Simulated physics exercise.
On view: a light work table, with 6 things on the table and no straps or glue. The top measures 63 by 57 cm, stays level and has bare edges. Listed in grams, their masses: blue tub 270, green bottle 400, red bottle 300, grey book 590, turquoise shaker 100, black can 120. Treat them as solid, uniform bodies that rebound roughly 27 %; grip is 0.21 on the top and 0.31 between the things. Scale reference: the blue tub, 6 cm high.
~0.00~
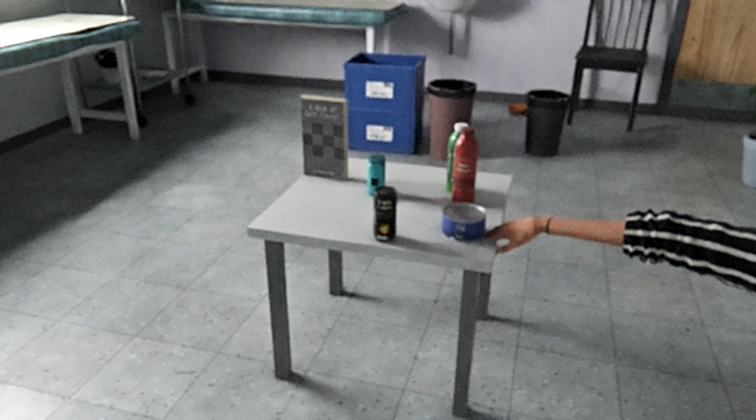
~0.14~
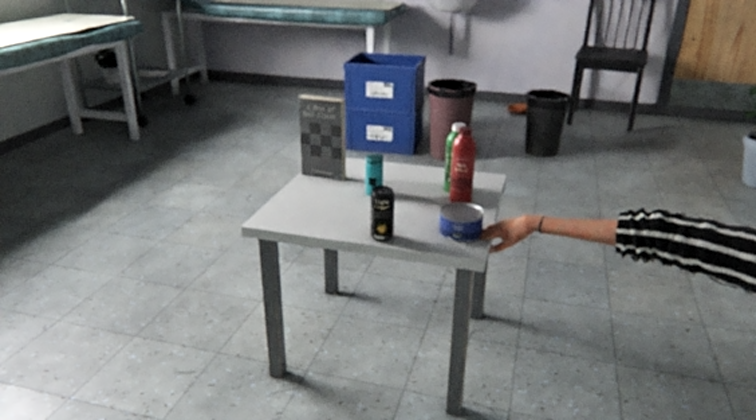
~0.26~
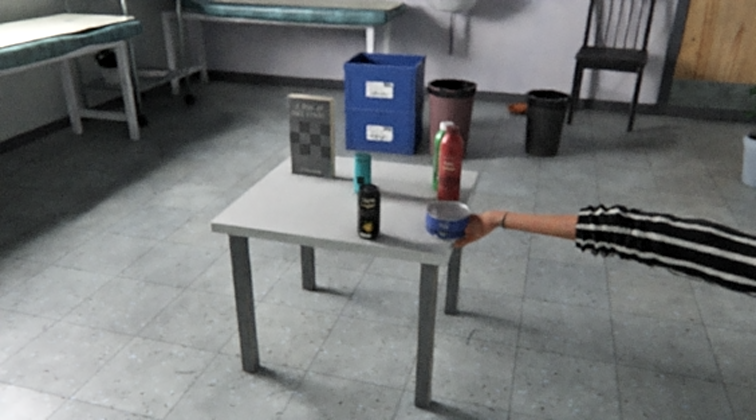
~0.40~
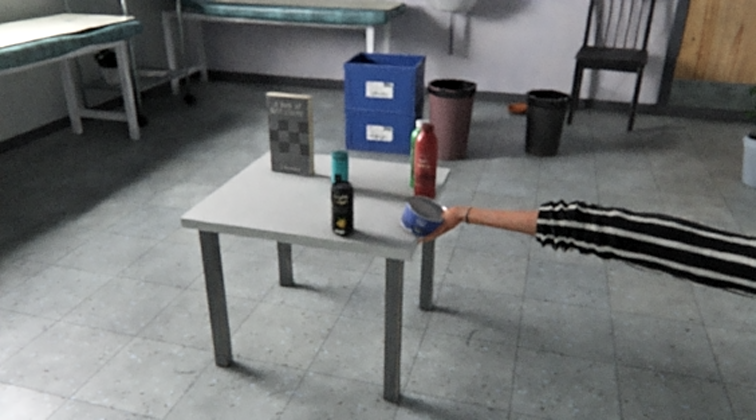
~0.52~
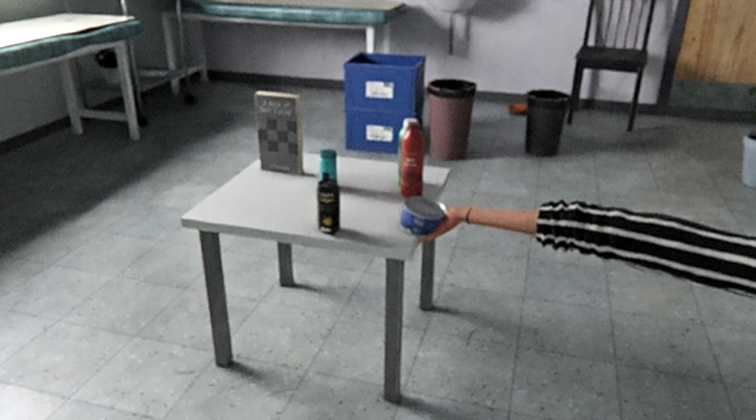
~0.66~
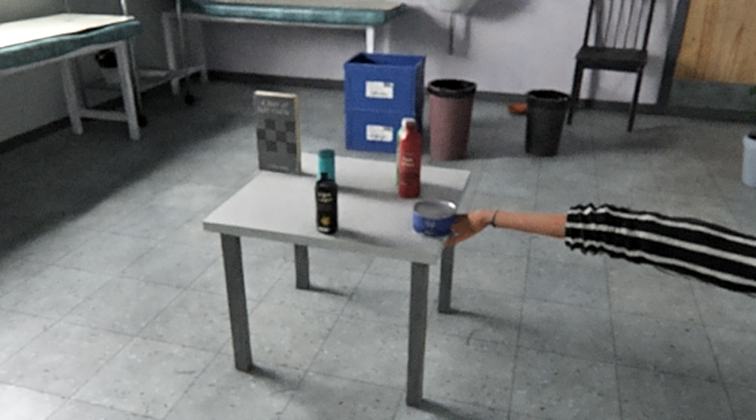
A hand pushed the small table left with the things on it, and the bottles, can and book slid a little farther left before the table moved partway back right beneath them.
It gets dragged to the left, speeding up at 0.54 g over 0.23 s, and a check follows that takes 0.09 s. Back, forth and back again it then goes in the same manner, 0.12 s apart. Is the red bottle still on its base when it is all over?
Yes, it is still on its base.
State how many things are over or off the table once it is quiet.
The answer: 2.
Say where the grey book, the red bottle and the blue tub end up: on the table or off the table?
Outcome: The grey book departs its support; the red bottle remains on its support; the blue tub departs its support.
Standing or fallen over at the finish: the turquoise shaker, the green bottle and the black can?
Well, the turquoise shaker holds steady, the green bottle holds steady, and the black can holds steady.
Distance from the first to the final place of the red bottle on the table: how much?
Displacement: Approx. 15 cm.
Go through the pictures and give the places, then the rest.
In the first picture, red bottle (465, 166); blue tub (464, 222).
In the second picture, table 2 cm from its start; grey book (323, 138); turquoise shaker (374, 175).
In the third picture, table 11 cm from its start; red bottle (451, 164) moved 6 cm; black can (369, 212) moved 6 cm.
In the fourth picture, table 20 cm from its start; blue tub (424, 217) off the table.
In the fifth picture, table 20 cm from its start; blue tub (423, 217) off the table; turquoise shaker (329, 170) moved 5 cm.
In the sixth picture, table 13 cm from its start; red bottle (410, 159) moved 3 cm; blue tub (434, 219) moved 5 cm.
After 1.16 s, table 12 cm from its start; blue tub and grey book now off the table.
After 1.46 s, table 18 cm from its start; red bottle moved 5 cm near (385, 157); black can moved 4 cm; green bottle moved 4 cm.
In the end (2.4 s), off the table and tipped over, grey book; off the table but upright, blue tub; not toppled but over 5 cm from the start, green bottle, red bottle, turquoise shaker and black can. At the end, from the last picture's camera, red bottle near (412, 160).
